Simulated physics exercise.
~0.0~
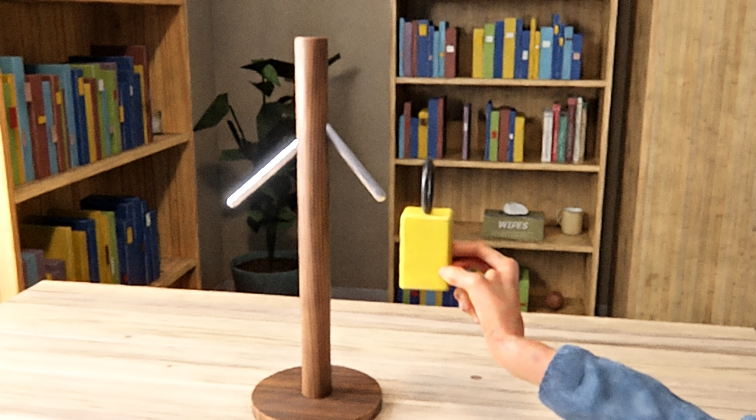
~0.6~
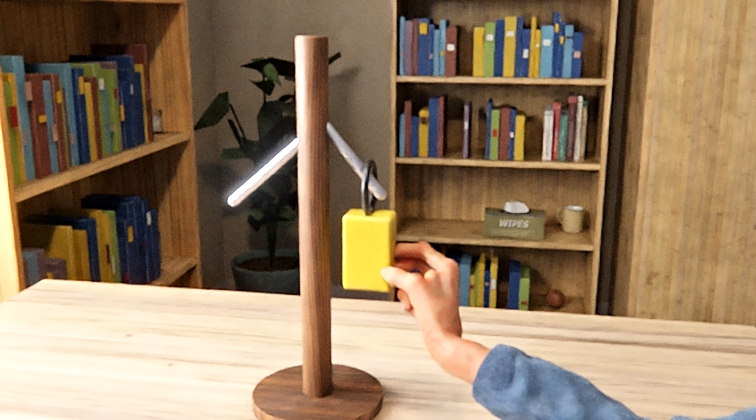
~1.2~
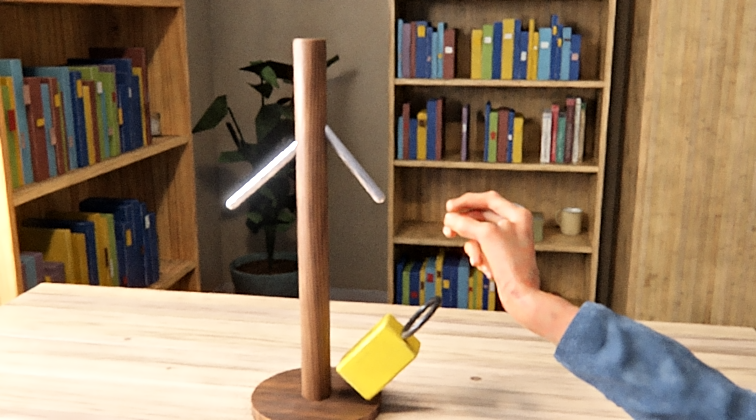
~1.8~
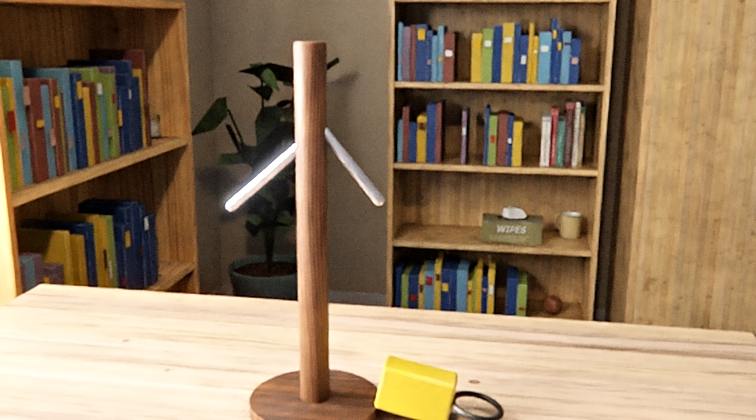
A yellow pouch with a dark loop hangs from a hand in a blue sleeve, to the right of a brown wooden peg stand with two pale, downward-sloping pegs. The slightly swaying view looks across a light wooden table towards bookshelves and a leafy plant. The hand moves the pouch left and brings its loop to the right peg. Then the fingers let go and draw back, and the pouch drops, tilting as it goes. It ends up tipped over on the table against the stand's round base, its loop pointing right, with the hand gone.
